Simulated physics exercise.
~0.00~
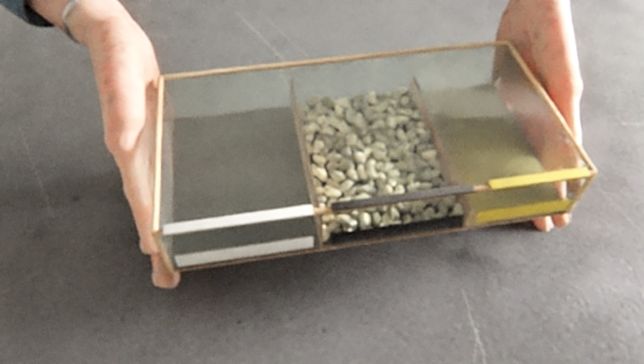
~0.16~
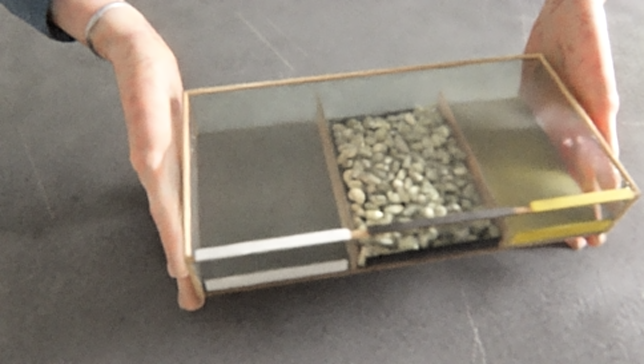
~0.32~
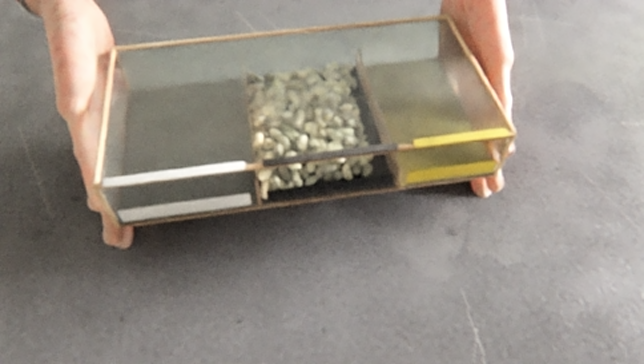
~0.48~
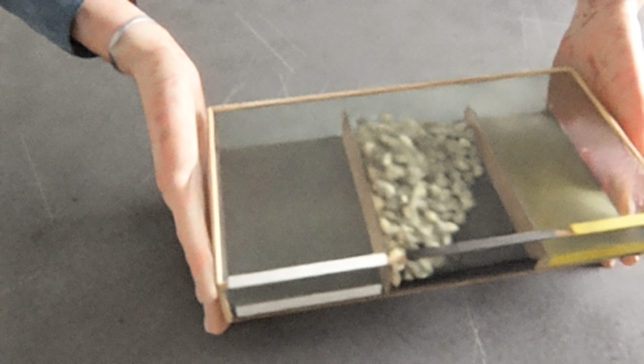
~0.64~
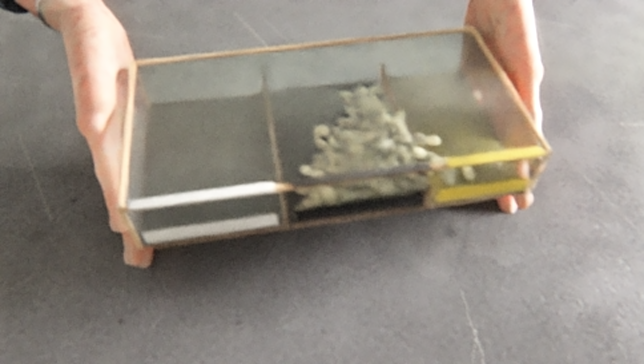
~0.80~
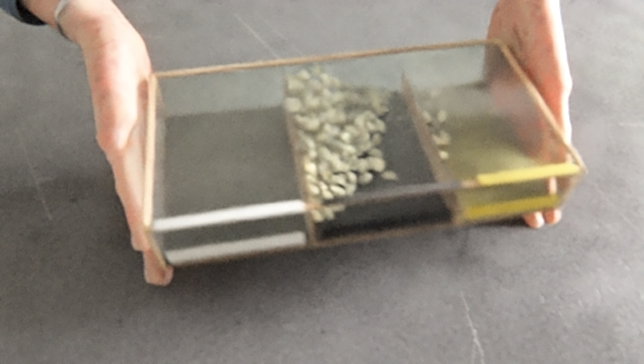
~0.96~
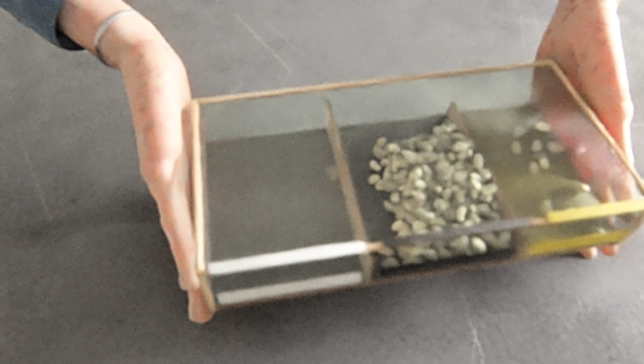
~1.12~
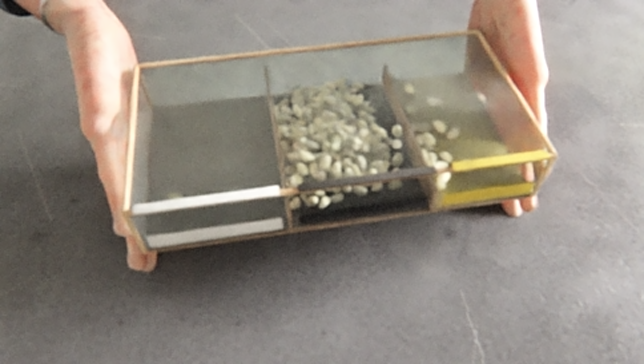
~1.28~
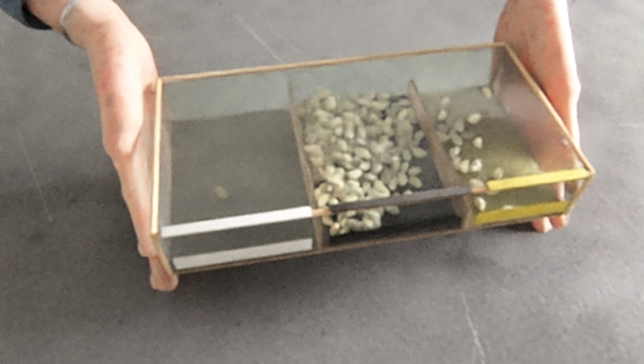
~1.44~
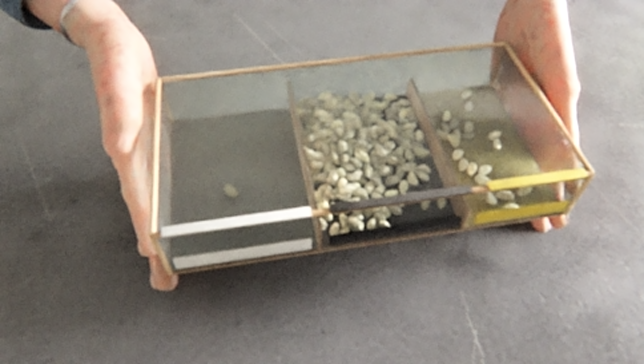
The video shows two hands shaking a clear-lidded, three-compartment box of pale beans from side to side above a gray surface. Some beans spill from the middle section into the yellow-marked right one, and finally most remain in the middle, with one in the white-marked left section.
